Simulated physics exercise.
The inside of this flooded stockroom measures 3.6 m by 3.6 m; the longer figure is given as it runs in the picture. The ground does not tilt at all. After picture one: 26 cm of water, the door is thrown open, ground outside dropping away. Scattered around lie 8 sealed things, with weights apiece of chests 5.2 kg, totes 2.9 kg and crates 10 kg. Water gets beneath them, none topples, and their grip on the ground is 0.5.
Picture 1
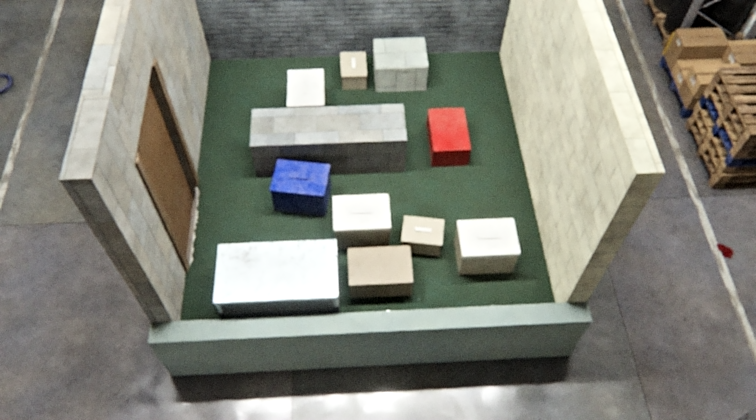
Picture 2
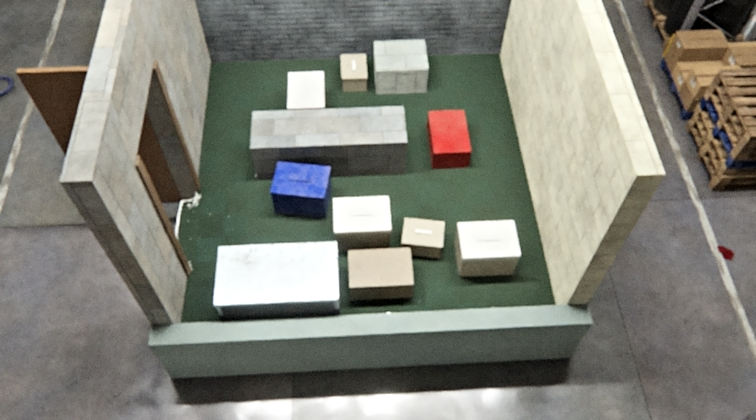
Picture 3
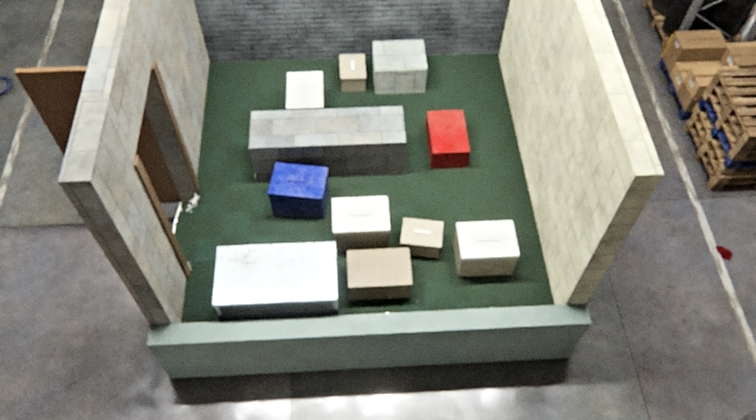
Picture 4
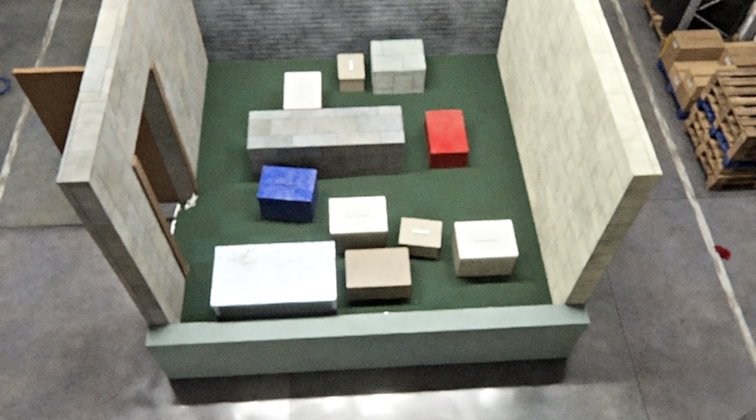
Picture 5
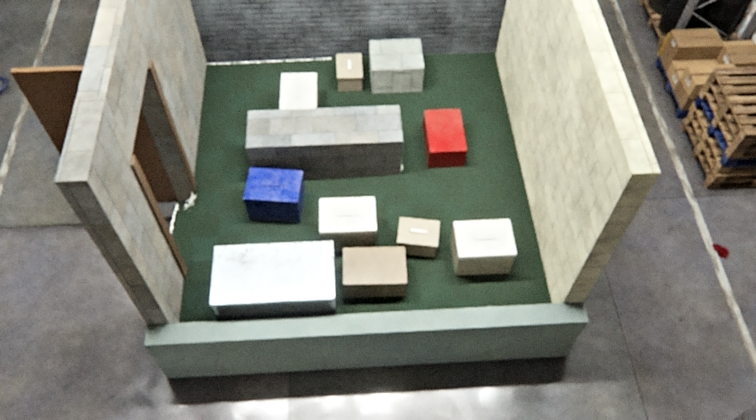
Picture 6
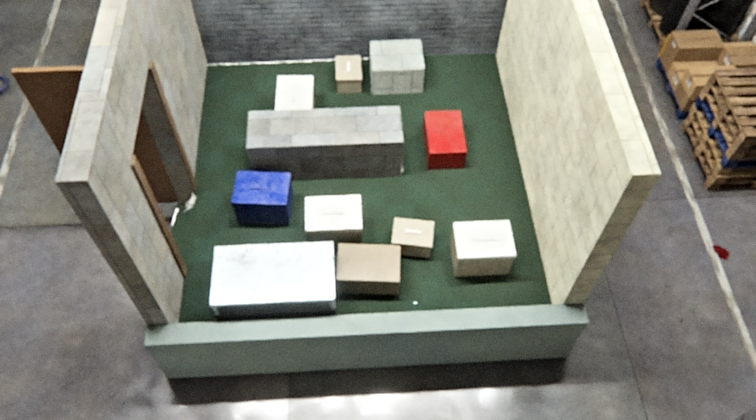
A walled room with a dark green floor held scattered boxes and blocks as a brown door on the left swung open, then the blue box slid left, followed by nearby white and tan boxes.
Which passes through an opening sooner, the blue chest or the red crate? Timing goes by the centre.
Blue.
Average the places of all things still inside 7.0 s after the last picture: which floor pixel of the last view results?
Near (311, 199).
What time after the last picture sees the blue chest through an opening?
Close to 1.5 s, I'd say.
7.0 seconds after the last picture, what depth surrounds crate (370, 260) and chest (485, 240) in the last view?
Close to 16 and 17 centimetres.
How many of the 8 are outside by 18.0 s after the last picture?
By then 7.
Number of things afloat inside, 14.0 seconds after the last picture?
I get 2.
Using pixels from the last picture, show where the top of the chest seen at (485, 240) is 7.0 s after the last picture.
Roughly (408, 253) in the last view.
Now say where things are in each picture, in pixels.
The blue chest at (300, 177) floats; the red crate at (449, 129) floats; 26 cm deep round most things; 0 of 8 have shifted, in the first picture.
The blue chest at (301, 179) floats; the red crate at (449, 131), afloat; about 2850 L in view; 0 of 8 have shifted, in the second picture.
The blue chest at (298, 180) floats; the red crate at (448, 131), afloat; 26 cm deep round most things; 0 of 8 have shifted, in the third picture.
The blue chest at (287, 183) floats, 11 cm from its start; the red crate at (447, 131), afloat; about 2740 L in view; 1 of 8 have shifted, in the fourth picture.
The blue chest at (273, 185), afloat, 24 cm from its start; the red crate at (445, 130), afloat; about 2680 L in view; 2 of 8 have shifted, in the fifth picture.
The blue chest at (261, 188) floats, 37 cm from its start; the red crate at (445, 131) floats; 24 cm deep round most things; 5 of 8 have shifted, in the sixth picture.
Then, 2.0 s after the last picture the blue chest has gone out (1.7 s after the last picture); the red crate is near (430, 151), 0.3 m from its start, afloat; 1 of 8 are out; 7 afloat.
Then, 7.0 s after the last picture the blue chest has gone out (1.7 s after the last picture); the red crate is near (378, 196), 1.1 m from its start, afloat; 2 of 8 are out; 6 afloat.
Then, 14.0 s after the last picture the blue chest has gone out (1.7 s after the last picture); the red crate has gone out (12.8 s after the last picture); 6 of 8 are out; 2 afloat.
Then, 18.0 s after the last picture the blue chest has gone out (1.7 s after the last picture); the red crate has gone out (12.8 s after the last picture); 7 of 8 are out; 1 afloat.
